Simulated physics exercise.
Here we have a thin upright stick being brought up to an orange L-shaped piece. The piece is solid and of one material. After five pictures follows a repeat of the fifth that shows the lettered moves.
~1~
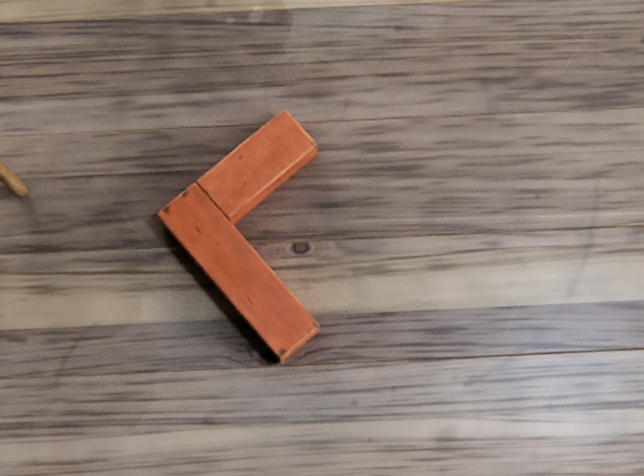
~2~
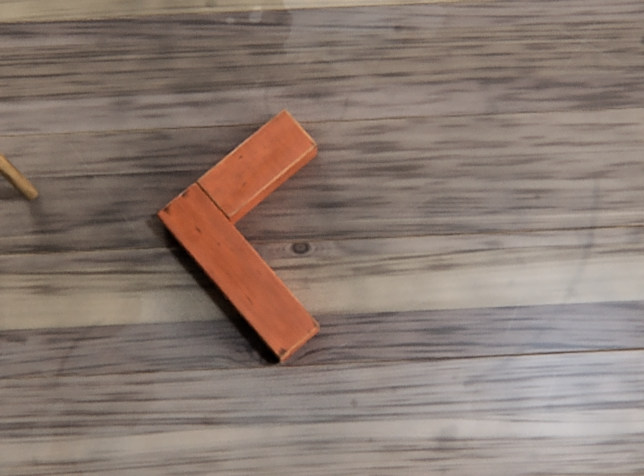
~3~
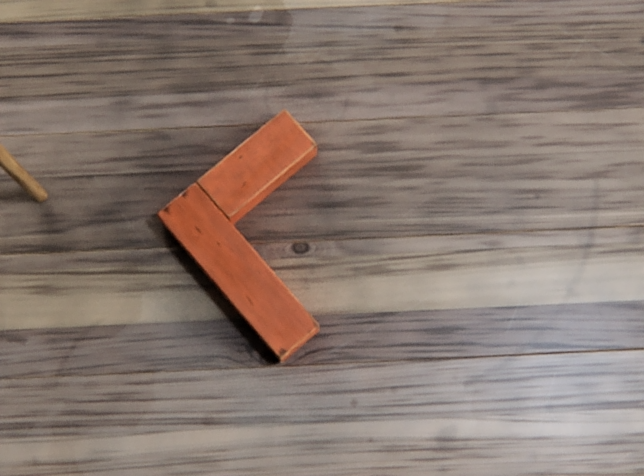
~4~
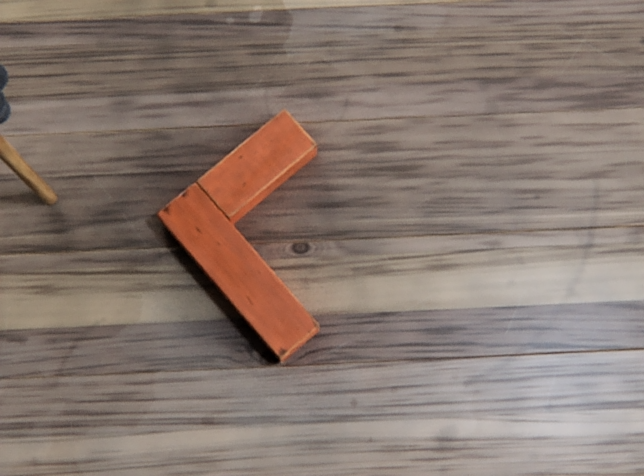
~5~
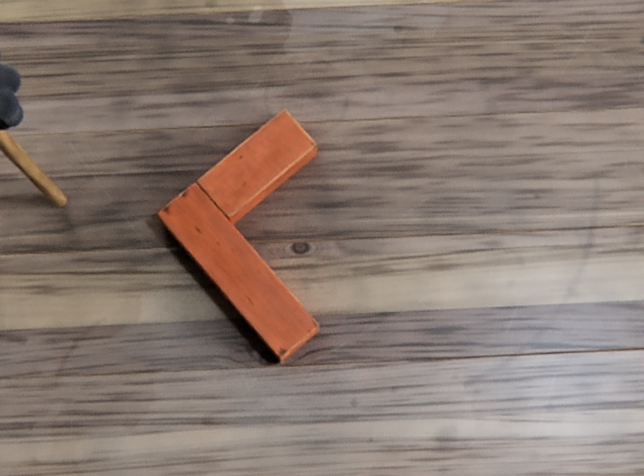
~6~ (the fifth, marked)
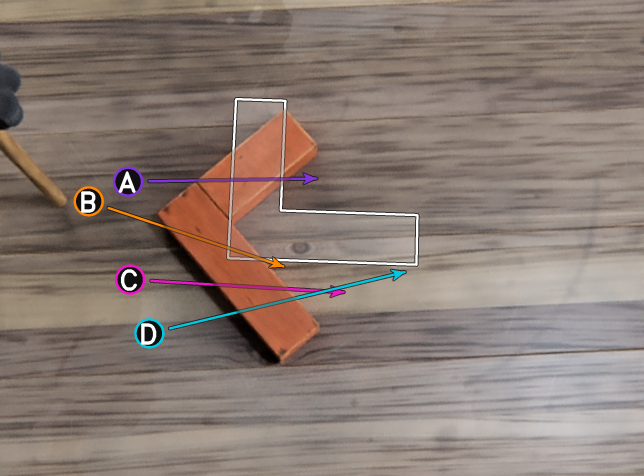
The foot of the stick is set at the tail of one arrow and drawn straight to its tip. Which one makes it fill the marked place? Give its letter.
Stroke D.
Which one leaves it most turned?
D.
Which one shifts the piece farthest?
B.
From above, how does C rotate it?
On that stroke, anticlockwise.
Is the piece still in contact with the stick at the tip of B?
Yes.
On the marked copy, A from (149, 181) to (316, 179); B from (109, 208) to (283, 266); C from (151, 281) to (344, 292); D from (170, 328) to (405, 272).
With D. Early on, foot of the stick (255, 308), piece (257, 263).
Further on, foot of the stick (340, 288), piece (310, 242).
At the end, foot of the stick (405, 272), piece (325, 230); it fills the outline.
As for the rest, A leaves the piece out of the outline, at (268, 287); B leaves the piece out of the outline, at (331, 261); C leaves the piece out of the outline, at (319, 246).
